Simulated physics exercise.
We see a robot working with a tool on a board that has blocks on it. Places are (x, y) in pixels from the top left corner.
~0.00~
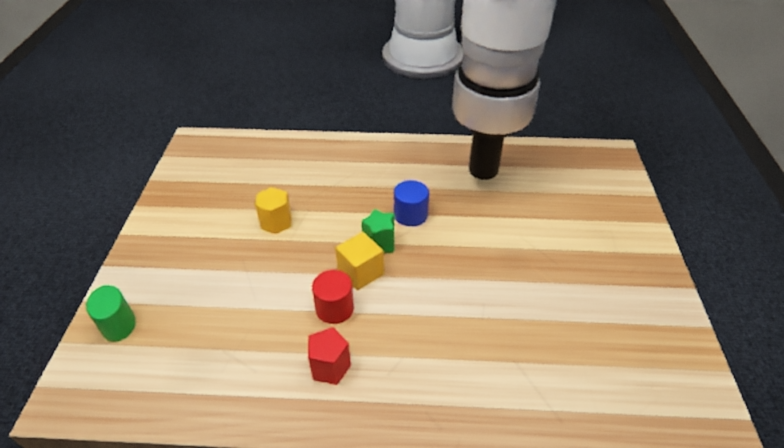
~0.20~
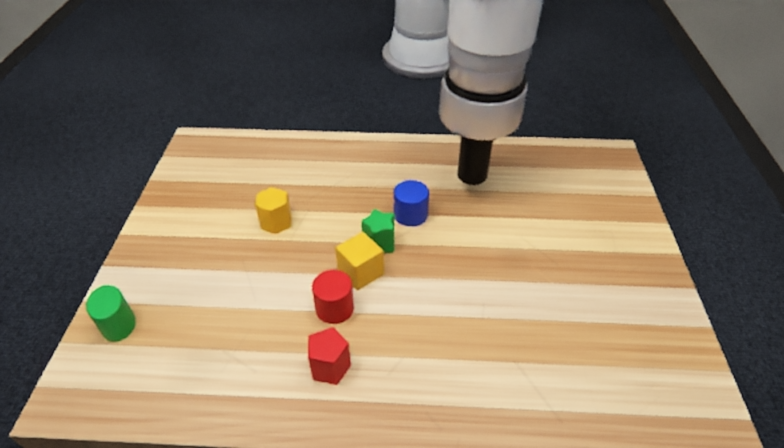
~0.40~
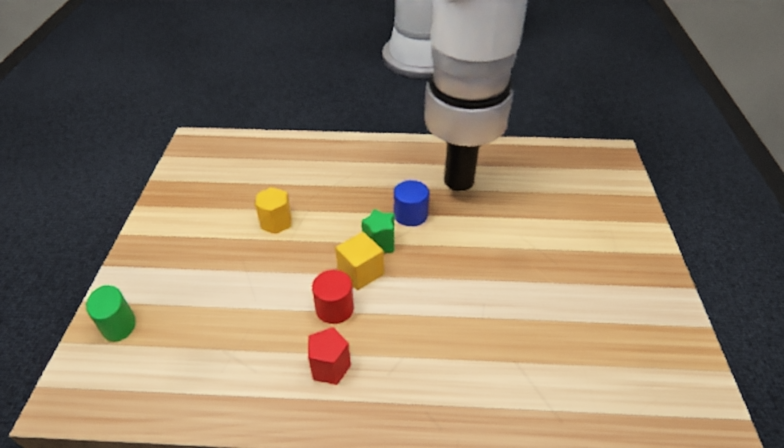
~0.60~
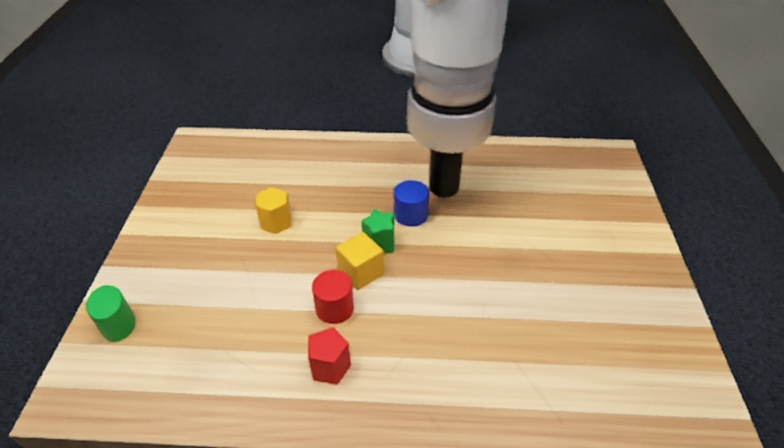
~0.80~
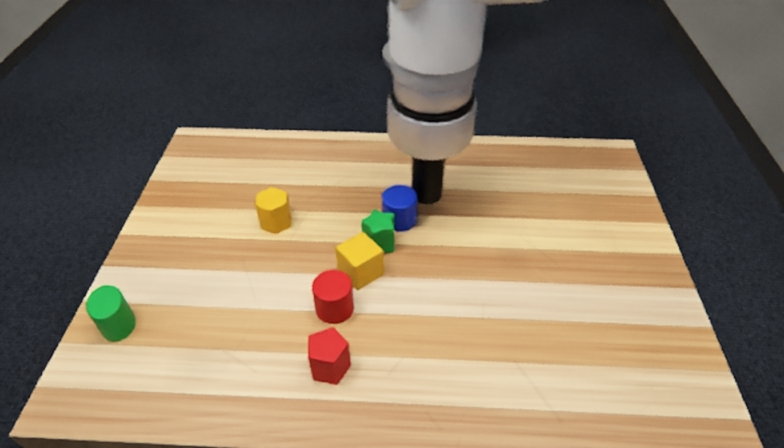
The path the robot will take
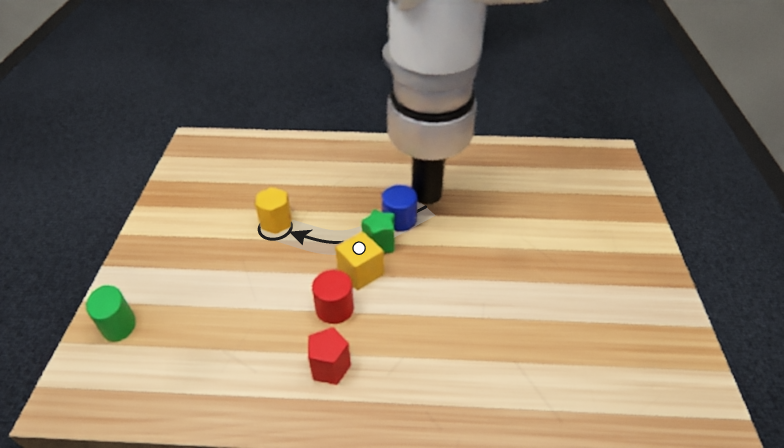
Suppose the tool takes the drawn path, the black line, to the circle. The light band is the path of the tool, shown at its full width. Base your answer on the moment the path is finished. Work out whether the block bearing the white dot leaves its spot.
By then it is displaced.
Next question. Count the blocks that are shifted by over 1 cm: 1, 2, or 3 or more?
The answer will be at least three.
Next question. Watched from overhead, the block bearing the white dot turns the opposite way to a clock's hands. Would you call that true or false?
The claim holds.
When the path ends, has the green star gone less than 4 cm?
No, that is not what happens.
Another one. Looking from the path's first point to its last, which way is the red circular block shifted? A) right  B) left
Choice B: Left.
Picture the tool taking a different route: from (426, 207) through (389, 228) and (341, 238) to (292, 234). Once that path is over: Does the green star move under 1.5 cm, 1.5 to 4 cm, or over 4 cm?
Distance: More than 4 cm.
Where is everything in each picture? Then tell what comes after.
The first frame shows tool's lower end at (483, 170); yellow hexagonal block at (271, 198); red circular block at (332, 284); yellow four-sided block at (359, 248); green star at (379, 220); blue circular block at (411, 191).
The second frame shows tool at (472, 176); blocks still.
The third frame shows tool at (459, 181); blocks still.
The fourth frame shows tool at (444, 187); blocks still.
The fifth frame shows tool at (427, 194); yellow hexagonal block at (271, 198); red circular block at (332, 284); yellow four-sided block at (359, 248); green star at (379, 220); blue circular block at (400, 195).
Drawn move, from (426, 207) by way of (381, 230) and (327, 242) to (275, 228); the dot is on the yellow four-sided block.
What follows on the original path. One third of the way, tool at (380, 218); red circular block at (330, 290); yellow four-sided block at (351, 263), turned 15° anticlockwise; green star at (356, 235), turned 40° anticlockwise; blue circular block at (346, 214).
Two thirds of the way, tool at (324, 229); red circular block at (328, 297); yellow four-sided block at (350, 269), turned 40° anticlockwise; green star at (333, 242), turned 95° anticlockwise; blue circular block at (286, 220).
At the end, tool at (272, 215); yellow hexagonal block at (251, 188), turned 50° clockwise; red circular block at (328, 297); yellow four-sided block at (350, 269), turned 40° anticlockwise; green star at (333, 242), turned 95° anticlockwise; blue circular block at (240, 221).
